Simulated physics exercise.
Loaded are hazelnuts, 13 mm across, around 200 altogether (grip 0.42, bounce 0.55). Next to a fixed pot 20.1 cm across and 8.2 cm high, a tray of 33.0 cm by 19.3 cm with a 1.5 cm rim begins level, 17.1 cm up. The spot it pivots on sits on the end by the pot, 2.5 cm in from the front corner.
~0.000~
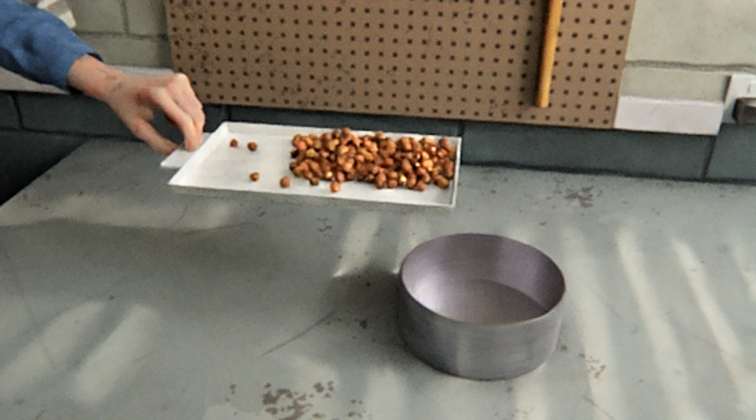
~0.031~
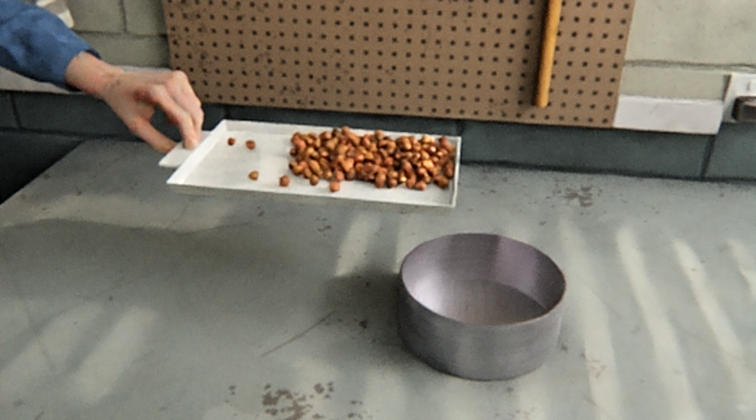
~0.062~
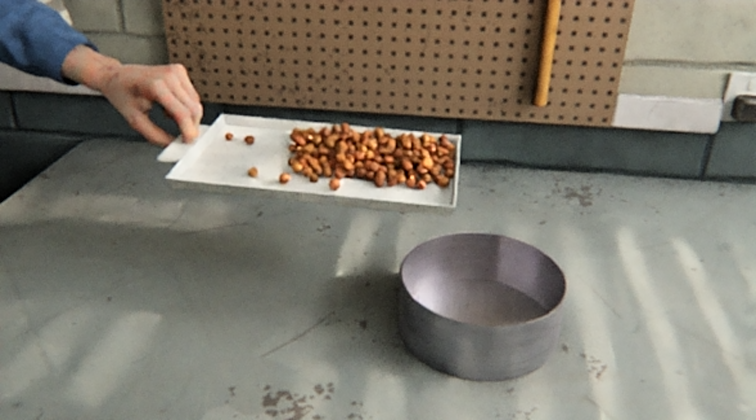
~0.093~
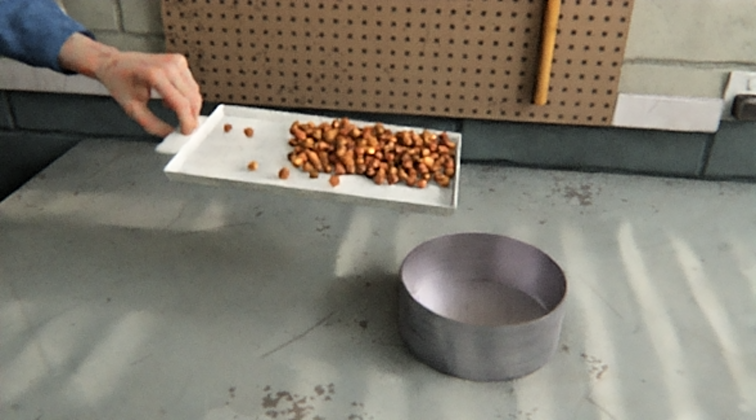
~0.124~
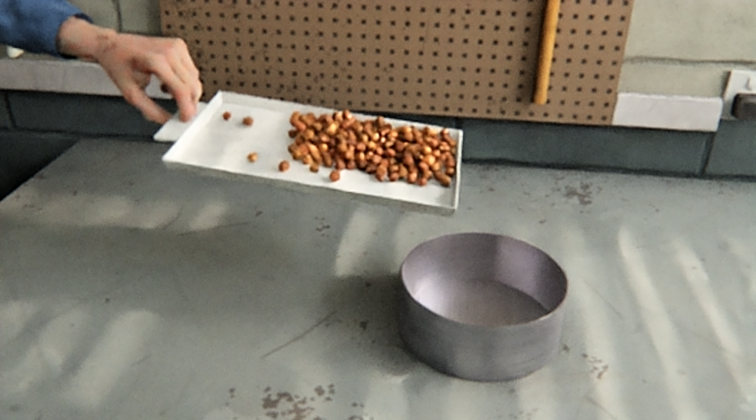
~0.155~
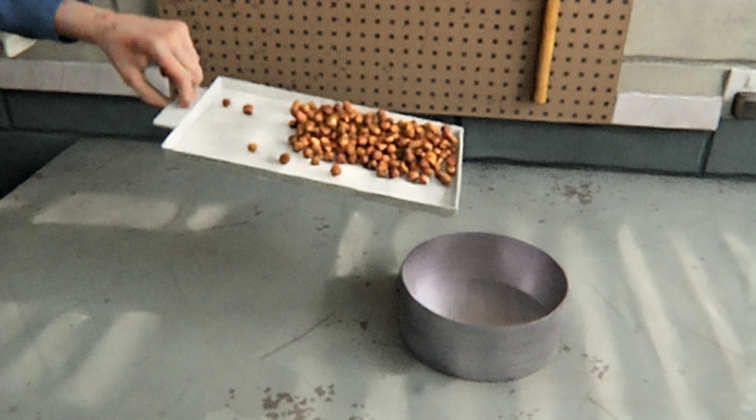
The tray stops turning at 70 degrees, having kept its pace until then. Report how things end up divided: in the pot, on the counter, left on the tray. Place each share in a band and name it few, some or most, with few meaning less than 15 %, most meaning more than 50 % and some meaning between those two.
In the end: Pot most, counter few, left on the tray few.
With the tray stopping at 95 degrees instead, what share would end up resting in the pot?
The pot would get around 95 per cent.
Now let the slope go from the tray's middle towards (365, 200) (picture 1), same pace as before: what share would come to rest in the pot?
70 %.
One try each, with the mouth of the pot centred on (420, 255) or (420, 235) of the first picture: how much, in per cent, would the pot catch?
Around 25 per cent, then around 0 per cent.
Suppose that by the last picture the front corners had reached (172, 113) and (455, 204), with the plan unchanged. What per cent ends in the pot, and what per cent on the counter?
Pot 45, counter 40.
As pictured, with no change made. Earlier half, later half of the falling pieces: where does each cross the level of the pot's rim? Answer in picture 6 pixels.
Roughly (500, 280) to begin with, later roughly (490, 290).
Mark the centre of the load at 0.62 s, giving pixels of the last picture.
Near pixel (451, 143).
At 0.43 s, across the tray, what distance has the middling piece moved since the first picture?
By then it sits near 3 cm from where it began.
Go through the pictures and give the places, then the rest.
Tray tilt 0 degrees, front corners at (173, 182) and (450, 204); middle of the pieces at (370, 159); pot at (483, 274), in the first picture.
Tray tilt 0 degrees, front corners at (172, 181) and (450, 204); middle of the pieces at (369, 158), in the second picture.
Tray tilt 2 degrees, front corners at (171, 176) and (451, 204); middle of the pieces at (369, 156), in the third picture.
Tray tilt 4 degrees, front corners at (169, 168) and (451, 205), lowest corner right front; middle of the pieces at (369, 152), in the fourth picture.
Tray tilt 7 degrees, front corners at (168, 157) and (452, 205), lowest corner right front; middle of the pieces at (370, 147), in the fifth picture.
Tray tilt 10 degrees, front corners at (167, 145) and (453, 206), lowest corner right front; middle of the pieces at (371, 141); pot at (484, 274). Its pace works out near 110 degrees a second, in the sixth picture.
After 0.43 s, tilt 40 degrees; the tray holds 100 %, the pot 0 %.
Then, at 0.62 s, tilt 60 degrees; the tray holds 90 %, the pot 0 %.
After 0.92 s, tilt 70 degrees; the tray holds 30 %, the pot 55 %.
At rest (2.4 s), pot 90 %, counter 5 %, tray 5 %.
